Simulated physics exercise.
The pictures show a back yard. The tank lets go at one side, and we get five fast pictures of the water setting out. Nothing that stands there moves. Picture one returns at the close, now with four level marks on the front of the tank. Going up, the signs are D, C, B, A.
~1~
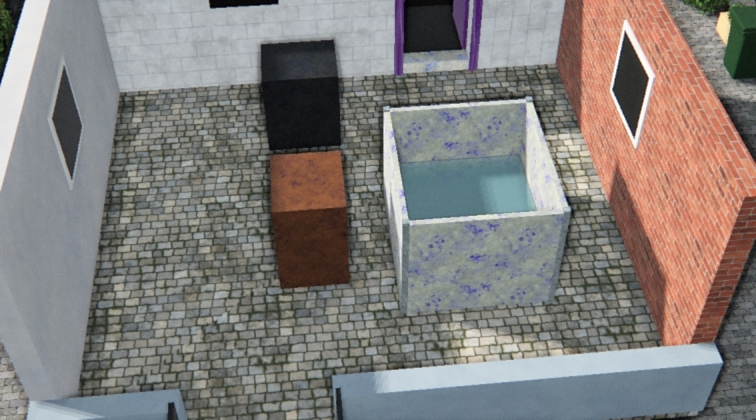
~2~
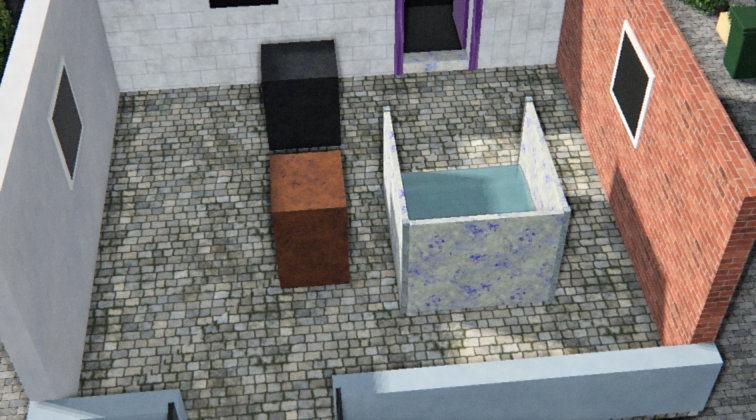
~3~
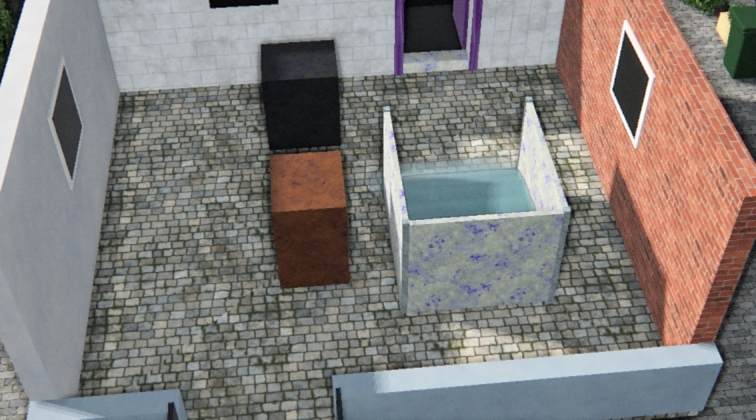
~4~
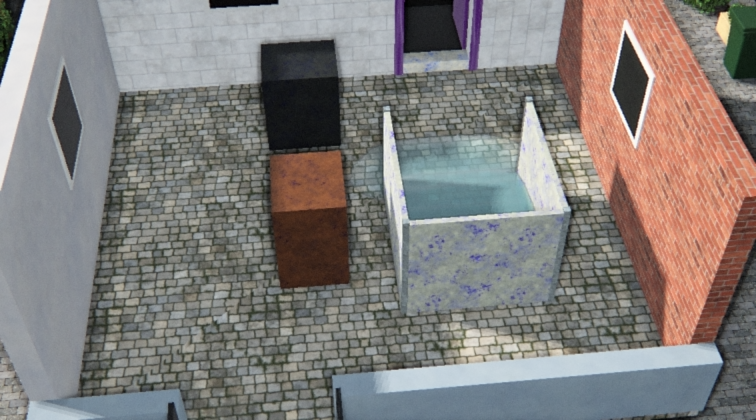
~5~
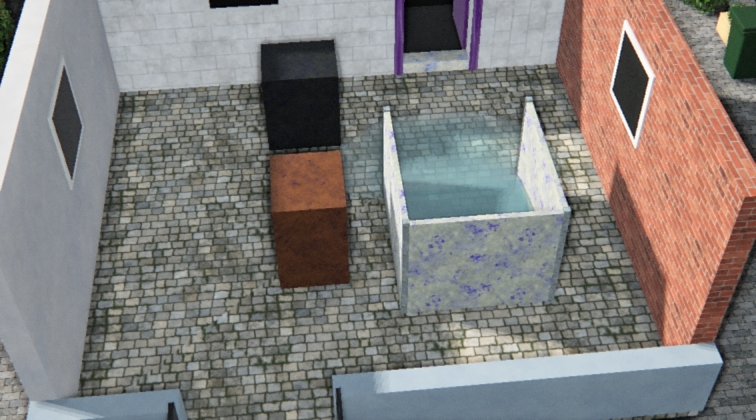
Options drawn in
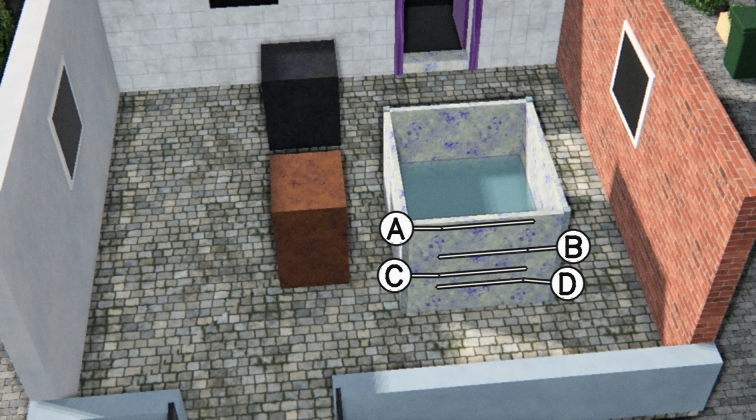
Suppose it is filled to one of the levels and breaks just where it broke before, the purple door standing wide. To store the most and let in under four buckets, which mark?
Level D.
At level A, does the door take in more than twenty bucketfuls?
Yes.
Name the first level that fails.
It is C.
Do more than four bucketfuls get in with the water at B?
Yes.
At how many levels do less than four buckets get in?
One of the four.
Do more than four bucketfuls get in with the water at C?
Yes, that goes wrong.
On the marked copy, A at (487, 224); B at (484, 253); C at (482, 272); D at (480, 283); from the bottom up D, C, B, A.
With A, dozens of bucketfuls pour in.
With B, dozens of bucketfuls pour in.
With C, about 10 bucketfuls get in.
With D, a bucket or two gets in.
